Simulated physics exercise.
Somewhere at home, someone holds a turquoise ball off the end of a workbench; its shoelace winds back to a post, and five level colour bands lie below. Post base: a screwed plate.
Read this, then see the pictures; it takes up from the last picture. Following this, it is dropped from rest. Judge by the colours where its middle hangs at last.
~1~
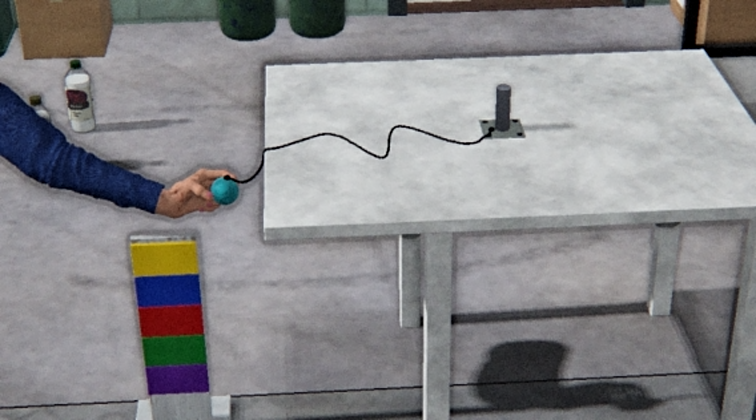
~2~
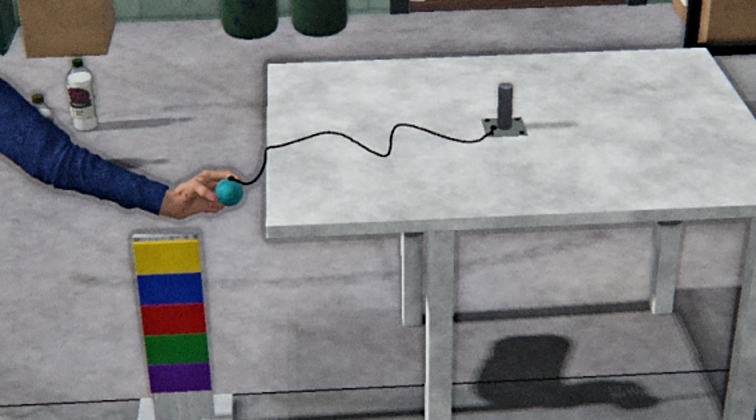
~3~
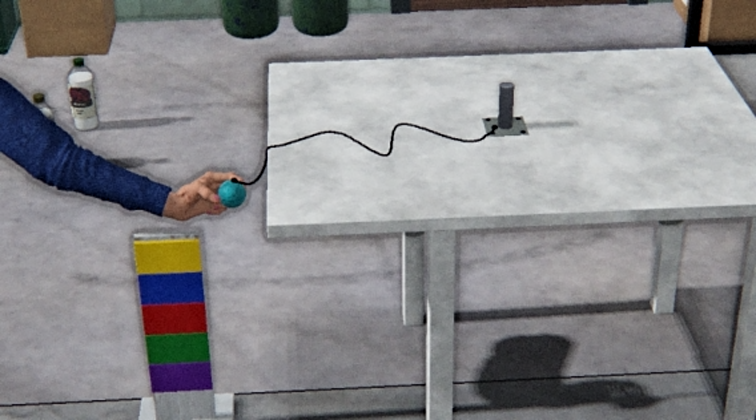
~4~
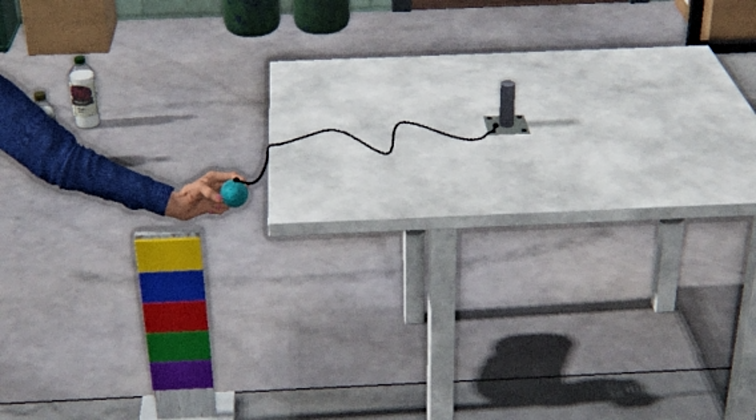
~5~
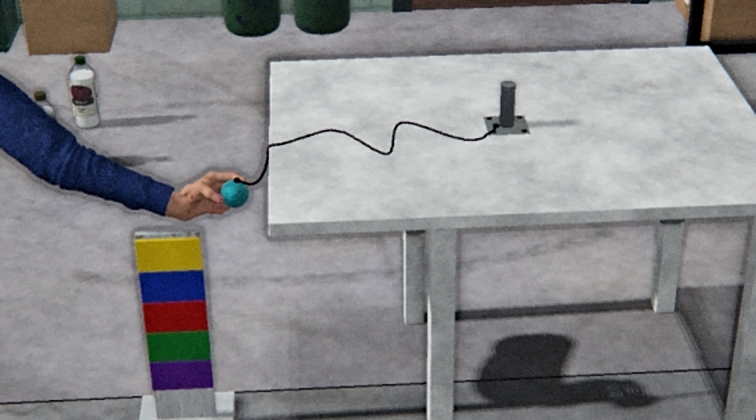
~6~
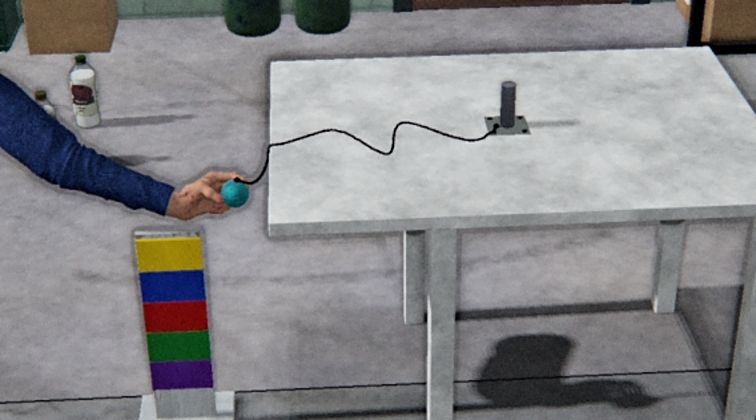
Level with red.
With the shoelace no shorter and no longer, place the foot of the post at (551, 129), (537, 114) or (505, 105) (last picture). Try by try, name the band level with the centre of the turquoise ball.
In turn, blue, then blue, then red.
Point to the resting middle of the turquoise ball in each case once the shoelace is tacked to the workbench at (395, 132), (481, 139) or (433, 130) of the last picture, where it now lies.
Approximately (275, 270), (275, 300) and (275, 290) respectively.
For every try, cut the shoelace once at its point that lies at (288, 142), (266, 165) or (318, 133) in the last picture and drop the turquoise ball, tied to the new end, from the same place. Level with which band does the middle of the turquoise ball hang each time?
Here's the sequence: Yellow; next: Blue; last: None, it hangs higher.
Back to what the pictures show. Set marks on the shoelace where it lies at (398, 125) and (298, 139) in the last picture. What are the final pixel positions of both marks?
I'd say about (366, 137) for one and about (273, 222) for the other.
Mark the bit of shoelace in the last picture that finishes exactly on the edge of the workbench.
Answer: The point at (363, 143).
Soon after, ball near (294, 304); level with red.
After that, ball near (271, 312); level with red.
In the end, ball near (278, 311); level with red. At red.
